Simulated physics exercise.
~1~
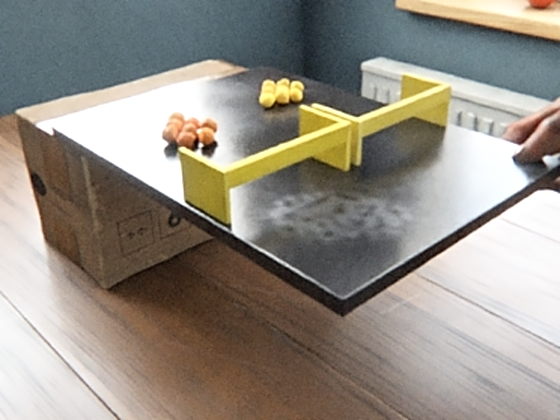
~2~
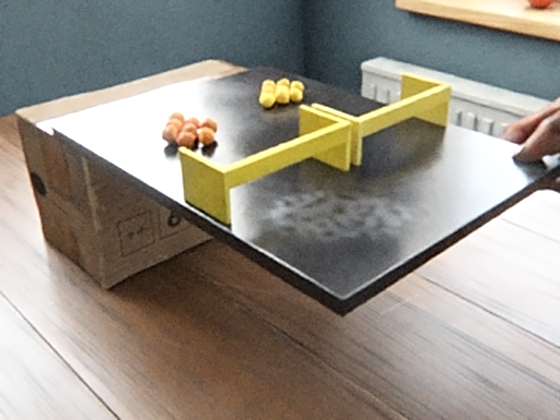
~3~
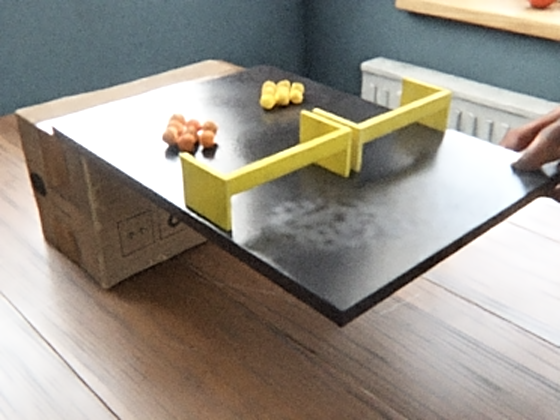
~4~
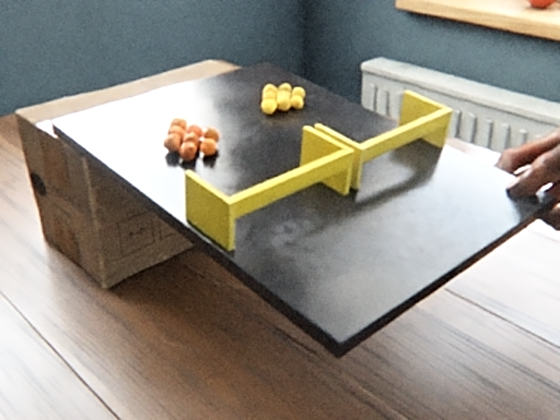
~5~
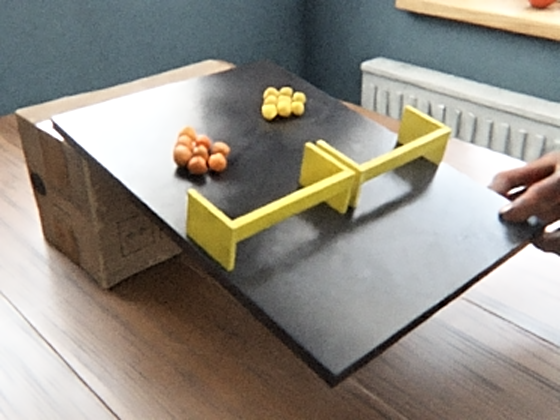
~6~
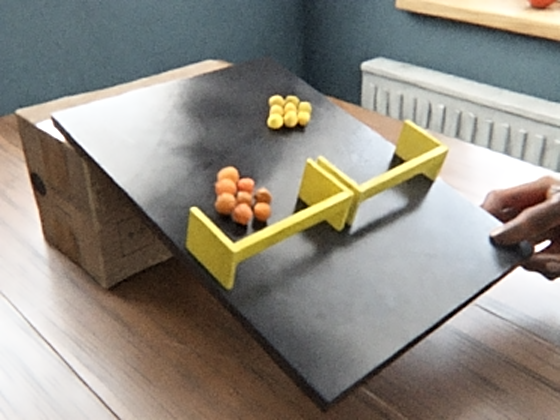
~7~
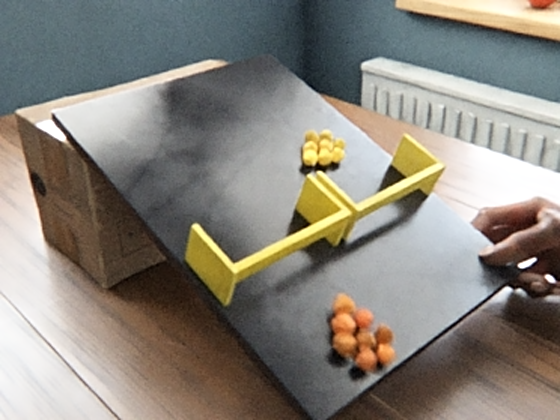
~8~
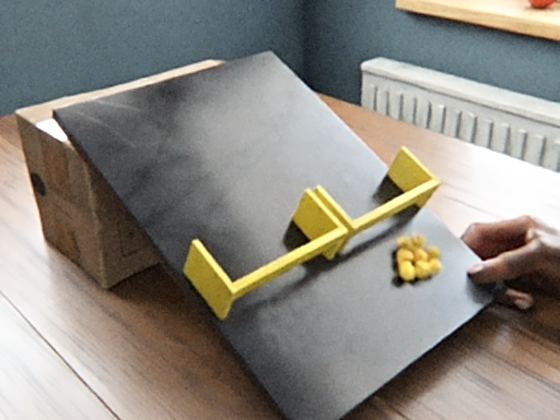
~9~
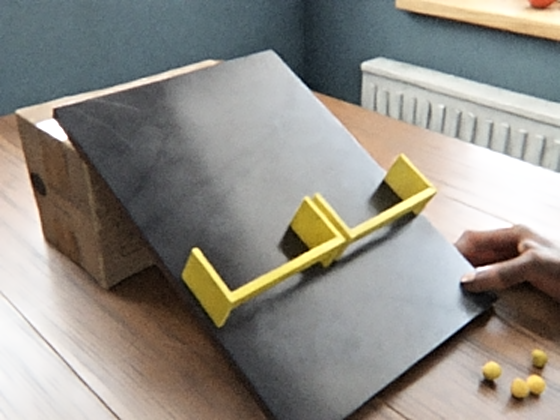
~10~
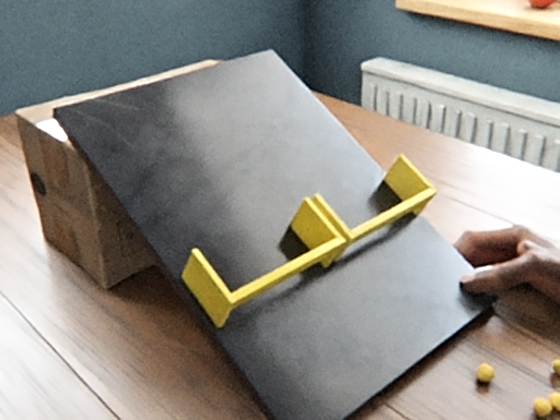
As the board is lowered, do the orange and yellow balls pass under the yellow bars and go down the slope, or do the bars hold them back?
Both groups pass under the bars. The orange balls go through first and the yellow ones follow, leaving none behind on the board.
